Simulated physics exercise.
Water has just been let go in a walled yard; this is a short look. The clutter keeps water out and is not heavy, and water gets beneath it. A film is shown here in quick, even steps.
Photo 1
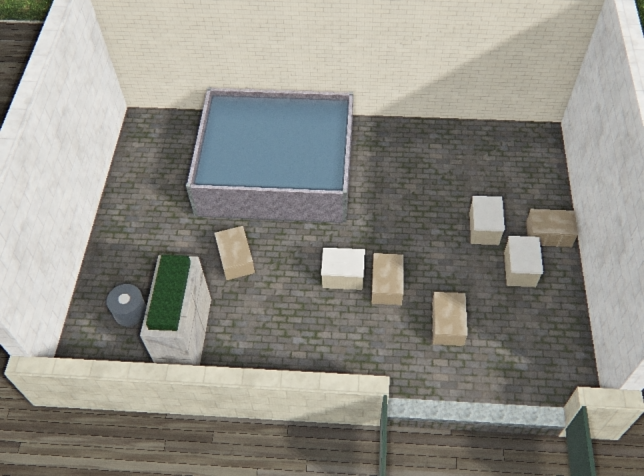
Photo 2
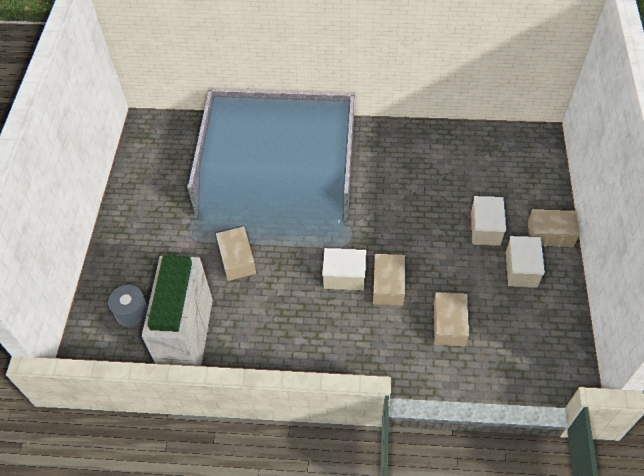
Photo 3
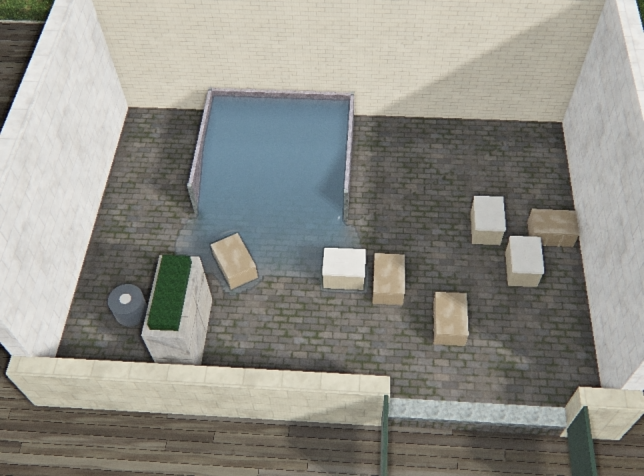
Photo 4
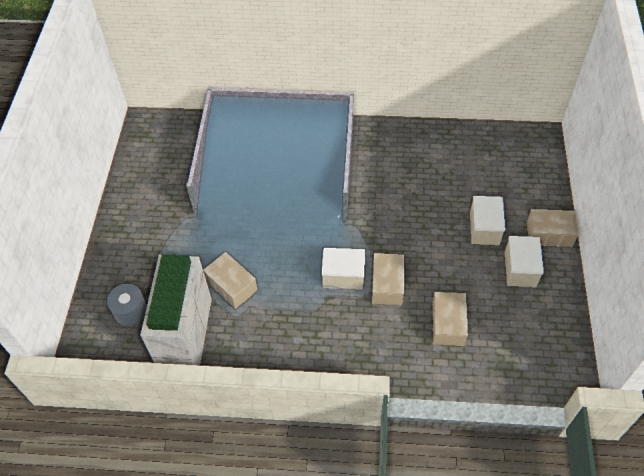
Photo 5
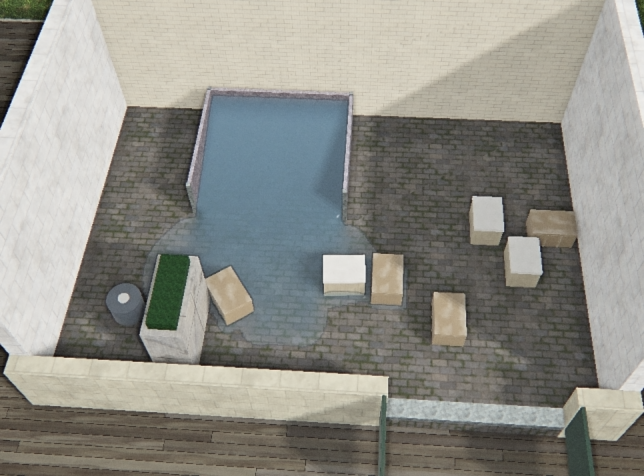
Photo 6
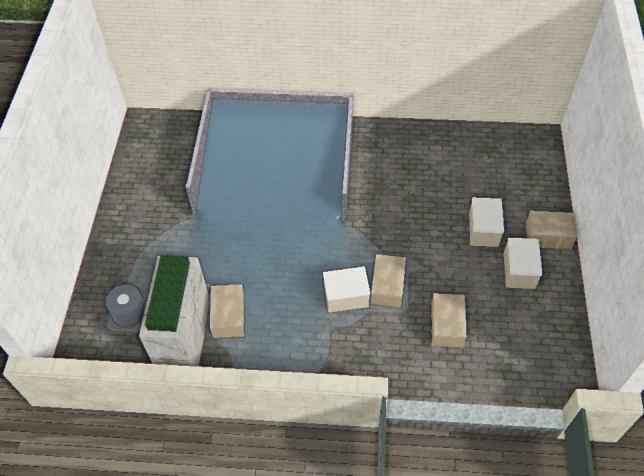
In a walled yard, water spreads from an opened pool and shifts two pale boxes.
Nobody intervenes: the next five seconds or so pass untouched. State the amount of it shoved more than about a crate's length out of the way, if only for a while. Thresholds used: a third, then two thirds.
Two thirds upward.
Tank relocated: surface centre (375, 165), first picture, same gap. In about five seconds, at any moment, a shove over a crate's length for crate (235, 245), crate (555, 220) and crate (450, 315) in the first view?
Taking them in turn: Got sent well off; kept near its start; got sent well off.
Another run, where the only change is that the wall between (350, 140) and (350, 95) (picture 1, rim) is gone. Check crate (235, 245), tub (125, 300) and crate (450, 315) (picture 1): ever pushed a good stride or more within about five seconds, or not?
Result per item - short of that distance / short of that distance / displaced that far.
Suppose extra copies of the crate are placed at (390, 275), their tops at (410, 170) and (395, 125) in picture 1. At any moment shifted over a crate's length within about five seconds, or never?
First falls short, second falls short.
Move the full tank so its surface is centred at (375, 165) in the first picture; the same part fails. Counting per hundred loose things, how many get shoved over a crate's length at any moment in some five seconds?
Something like 50 in a hundred.
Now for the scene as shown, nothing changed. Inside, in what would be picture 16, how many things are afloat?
Count: 2.
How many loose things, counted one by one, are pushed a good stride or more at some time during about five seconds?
Result - 7.
A moment on, 2 of 8 are well off their spots; 1 afloat.
Next, 4 of 8 are well off their spots; 2 afloat.
Later, 4 of 8 are well off their spots; 5 afloat.
In the end, 7 of 8 are well off their spots, and 7 have been at some point; 6 afloat.
